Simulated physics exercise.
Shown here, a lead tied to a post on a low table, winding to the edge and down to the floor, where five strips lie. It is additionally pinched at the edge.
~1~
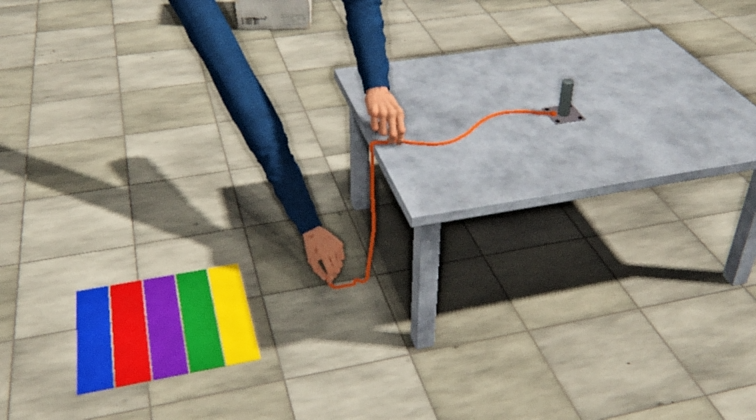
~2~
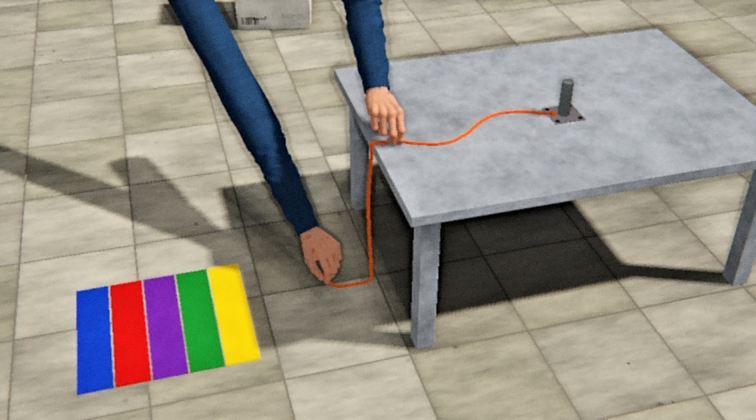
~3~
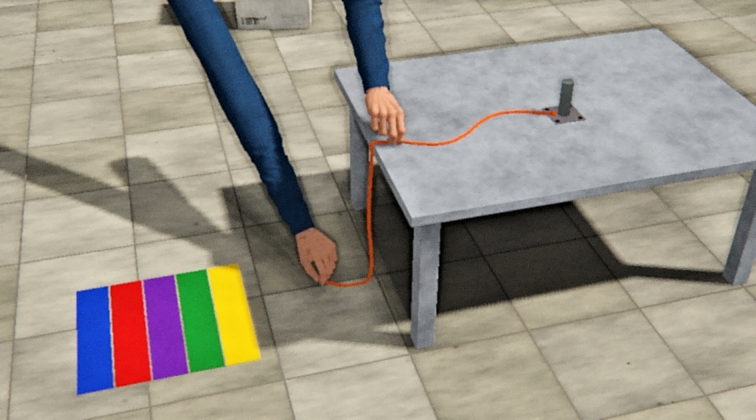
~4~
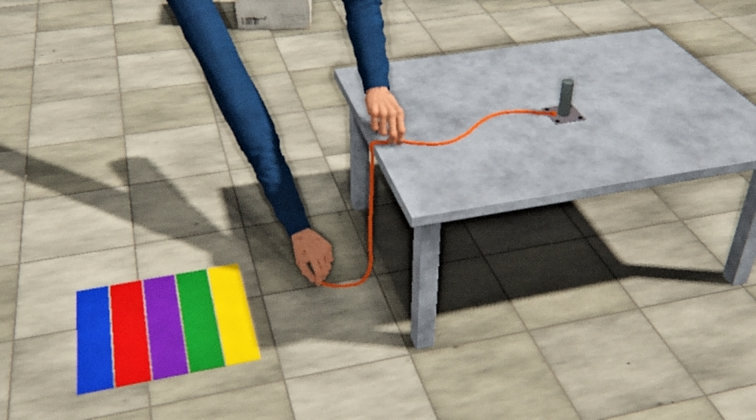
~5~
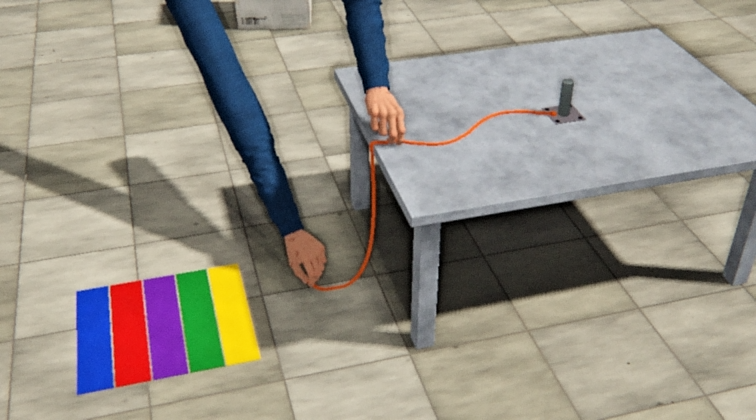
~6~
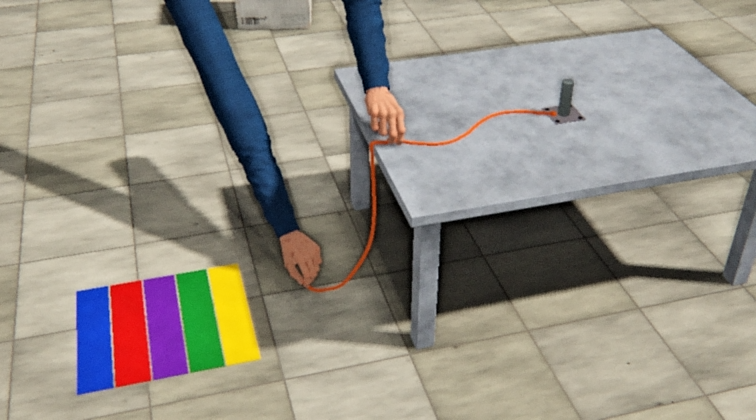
At the start, one hand pins an orange cord at the edge of a low gray table while the other holds its end near the floor. The lower hand slowly draws the end a short way left, toward the colored strips, and the hanging cord's sharp bend opens into a smooth curve.
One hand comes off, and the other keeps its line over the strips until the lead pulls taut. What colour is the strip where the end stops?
It is green.
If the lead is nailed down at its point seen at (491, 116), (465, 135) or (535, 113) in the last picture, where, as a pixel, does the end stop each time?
Try 1: (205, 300); try 2: (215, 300); try 3: (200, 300).
Soon after, end near (264, 290); short of the strips.
Then, end near (221, 298); over yellow.
At full stretch, end near (196, 302); over green. The green one.
